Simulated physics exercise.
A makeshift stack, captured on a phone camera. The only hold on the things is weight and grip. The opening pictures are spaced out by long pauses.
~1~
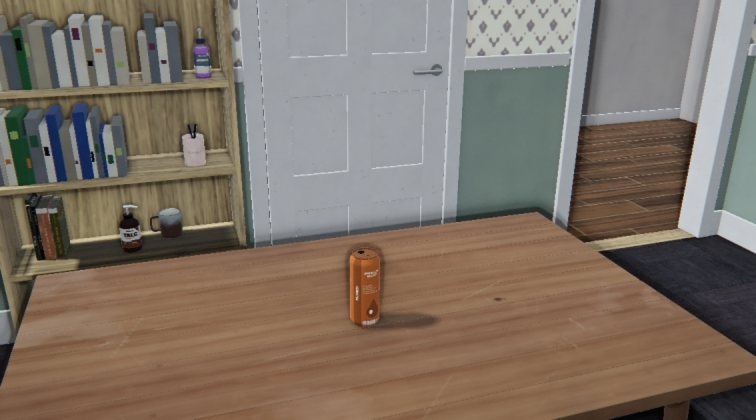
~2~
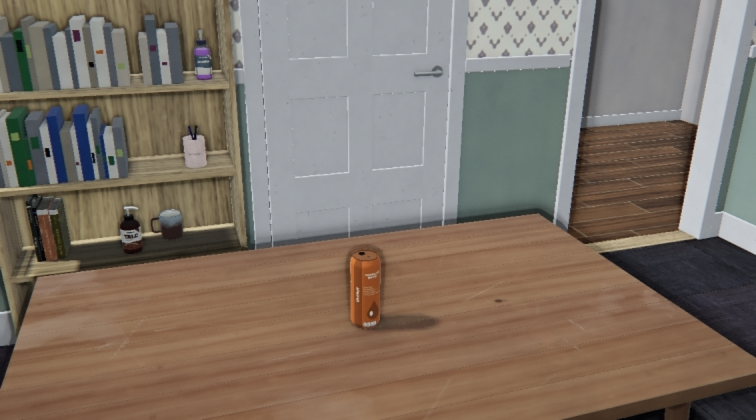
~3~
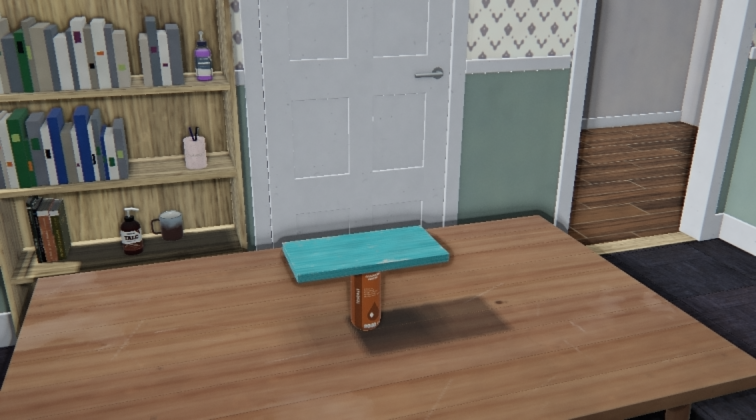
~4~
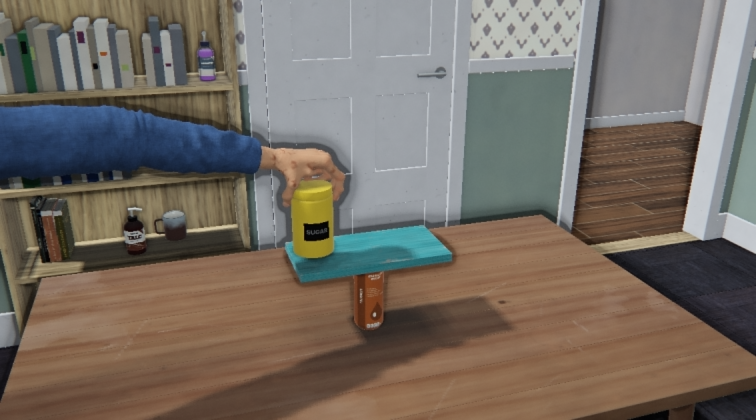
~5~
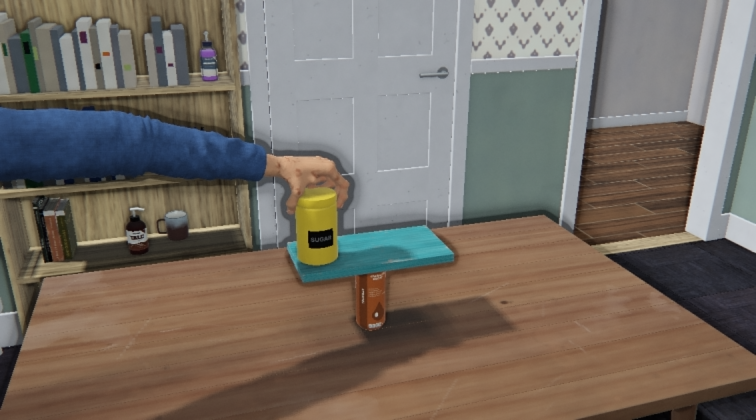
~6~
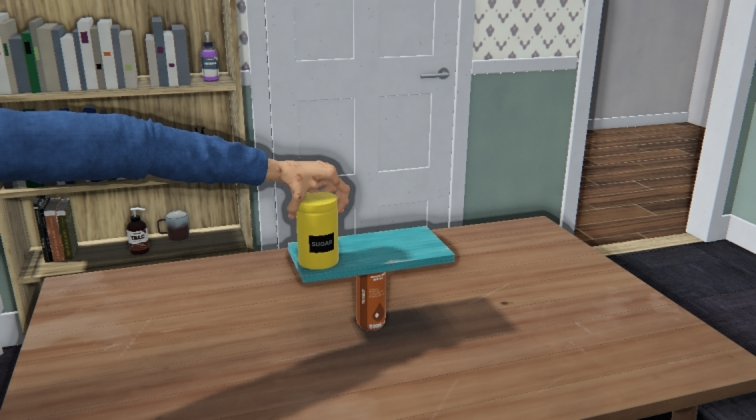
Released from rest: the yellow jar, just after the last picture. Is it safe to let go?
No.
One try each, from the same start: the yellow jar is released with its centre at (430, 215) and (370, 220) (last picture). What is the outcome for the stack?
Result of try one: Collapse; result of try two: No collapse.
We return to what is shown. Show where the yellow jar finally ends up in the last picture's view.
Close to pixel (258, 341).
Then, 0.50 s later than the last frame, yellow jar now fallen; turquoise board tilted by 56°.
Then, 0.70 s later than the last frame, turquoise board now fallen.
Then, 1.00 s later than the last frame, orange can tilted by 73°.
When it is over, fallen, yellow jar, turquoise board and orange can. End places, in pixels of the last picture, yellow jar near (258, 341). The stack gives way.
